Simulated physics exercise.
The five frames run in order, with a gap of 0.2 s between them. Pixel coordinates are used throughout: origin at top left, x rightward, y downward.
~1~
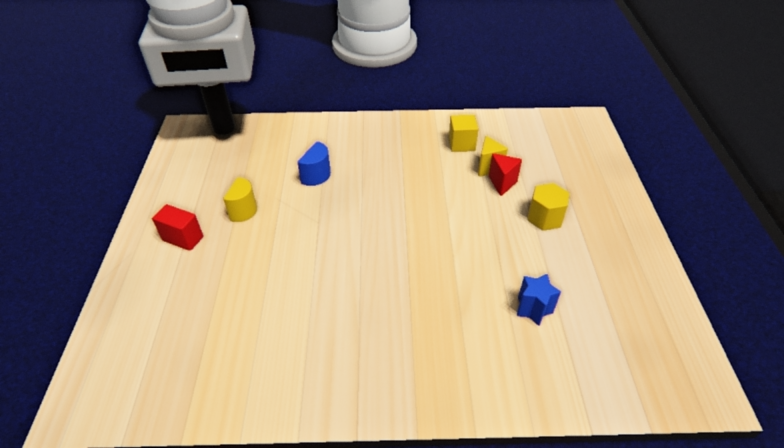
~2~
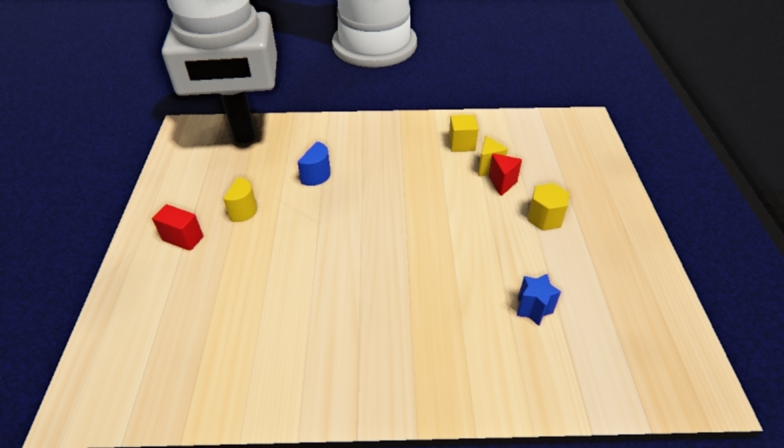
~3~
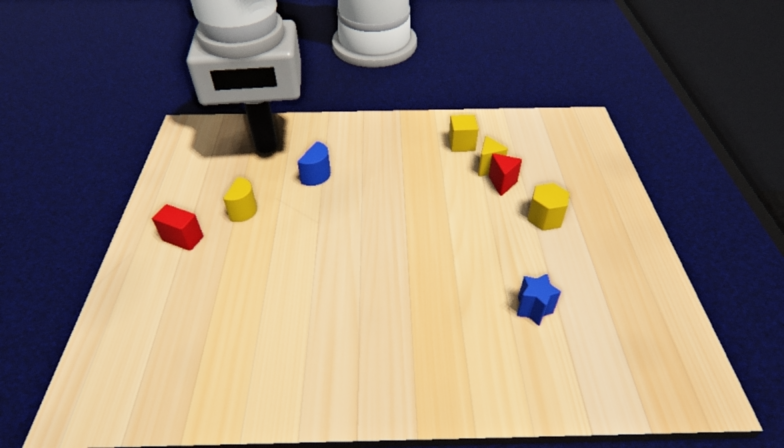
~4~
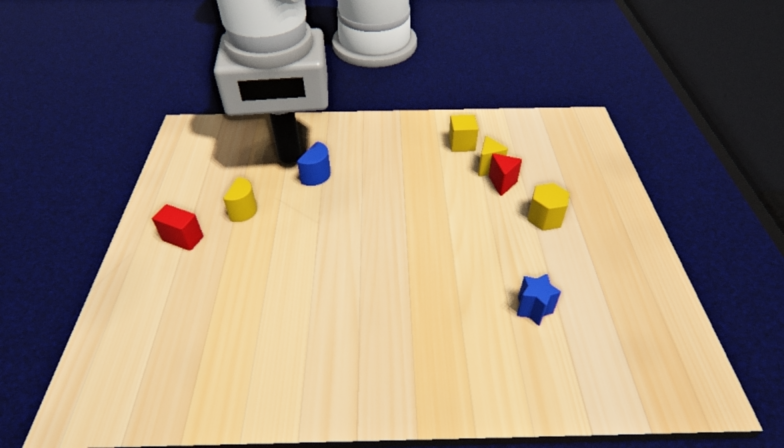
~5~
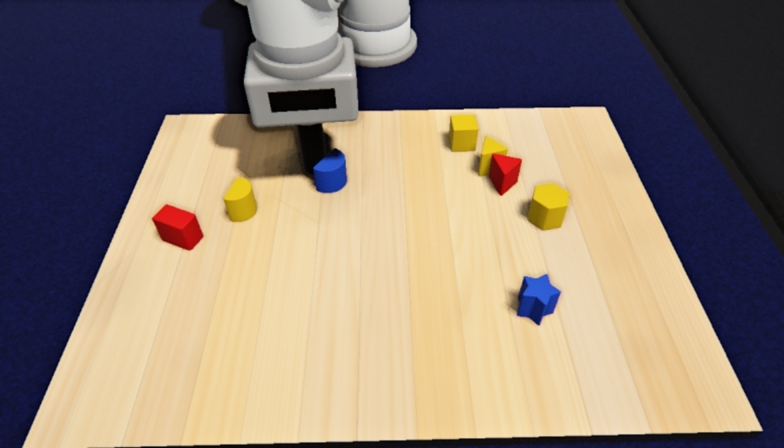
The robot arm moves right across the board and nudges the blue D-shaped block slightly.
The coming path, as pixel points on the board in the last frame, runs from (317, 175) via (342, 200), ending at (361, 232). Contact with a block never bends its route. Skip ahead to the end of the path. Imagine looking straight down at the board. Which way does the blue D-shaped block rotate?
I'd predict that, seen from above, the blue D-shaped block rotates counter-clockwise.
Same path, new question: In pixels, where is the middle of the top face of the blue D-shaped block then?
The middle of the upper face of the blue D-shaped block will lie at about (365, 174) in the picture.
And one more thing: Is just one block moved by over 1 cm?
I believe so.
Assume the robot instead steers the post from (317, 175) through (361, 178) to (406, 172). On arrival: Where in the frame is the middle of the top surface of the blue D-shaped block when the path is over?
Answer: (359, 171).
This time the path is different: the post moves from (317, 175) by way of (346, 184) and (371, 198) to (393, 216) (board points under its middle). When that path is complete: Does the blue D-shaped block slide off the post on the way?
Going by the path, no.
The first path, step by step. One third of the way, post (333, 184); blue D-shaped block (354, 172), turned 30° anticlockwise.
Two thirds of the way, post (349, 203); blue D-shaped block (365, 174), turned 55° anticlockwise.
At the end, post (360, 224); blue D-shaped block (365, 174), turned 55° anticlockwise.
